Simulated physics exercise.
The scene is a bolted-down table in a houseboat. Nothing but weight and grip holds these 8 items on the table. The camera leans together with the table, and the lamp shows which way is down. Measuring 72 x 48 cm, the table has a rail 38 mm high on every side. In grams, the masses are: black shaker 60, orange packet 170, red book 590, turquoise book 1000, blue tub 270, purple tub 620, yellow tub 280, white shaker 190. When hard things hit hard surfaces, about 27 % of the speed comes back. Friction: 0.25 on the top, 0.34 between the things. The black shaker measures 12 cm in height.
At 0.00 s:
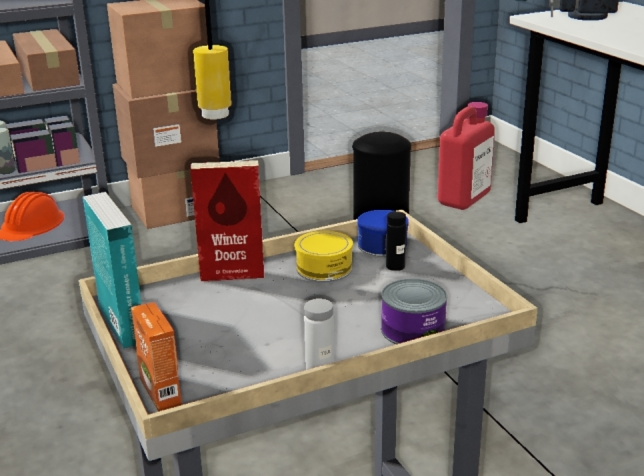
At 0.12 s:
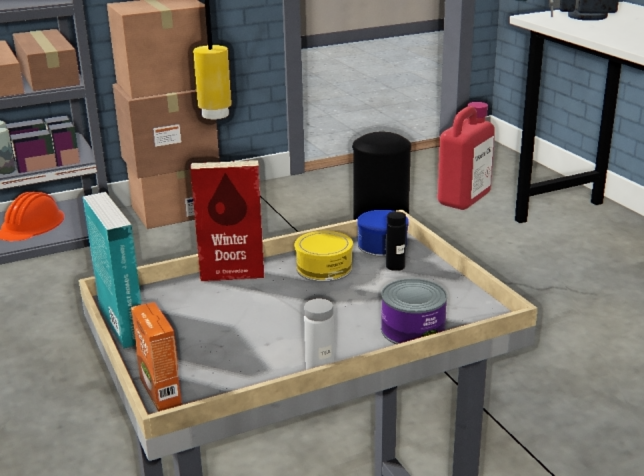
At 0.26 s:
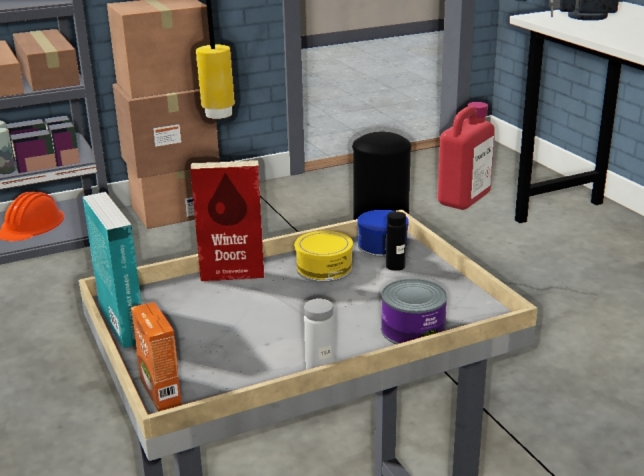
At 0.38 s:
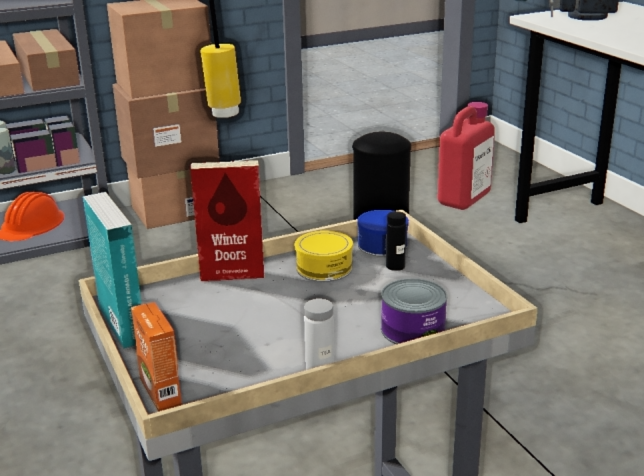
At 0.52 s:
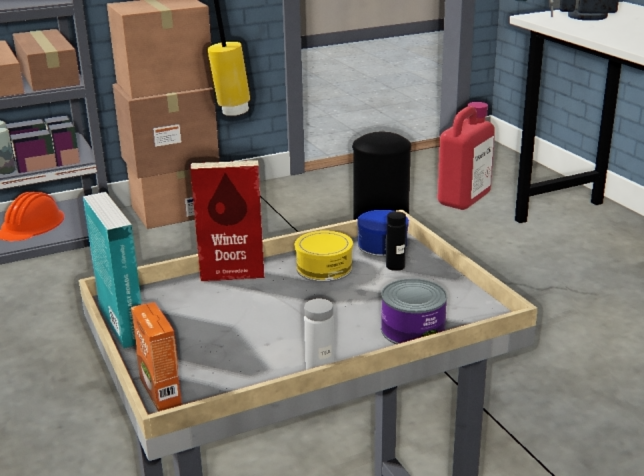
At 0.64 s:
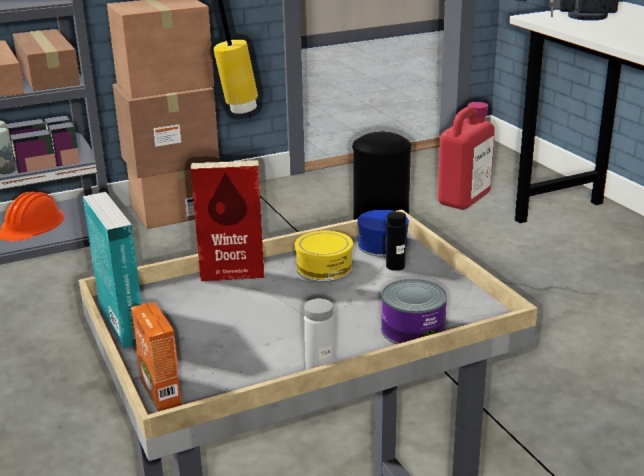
A hanging yellow lamp swings slowly to the right behind a tray table of still items.
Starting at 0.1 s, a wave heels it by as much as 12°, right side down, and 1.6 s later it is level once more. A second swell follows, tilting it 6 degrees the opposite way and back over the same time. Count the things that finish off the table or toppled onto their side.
The count is two.
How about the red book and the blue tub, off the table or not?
Red book: Out of bounds; blue tub: In bounds.
After 1.44 s, heel 3°, right side down; turquoise book on its side; red book tipped 15° from how it sat.
After 1.84 s, boat level; red book now off the table; turquoise book on its side.
After 2.24 s, heel 5°, left side down; turquoise book on its side.
At rest (3.8 s), off the table, red book; tipped over on the table, turquoise book; the other 6 in place, give or take 5 cm. Seen from the same camera at the end, black shaker near (396, 241), orange packet near (156, 356).
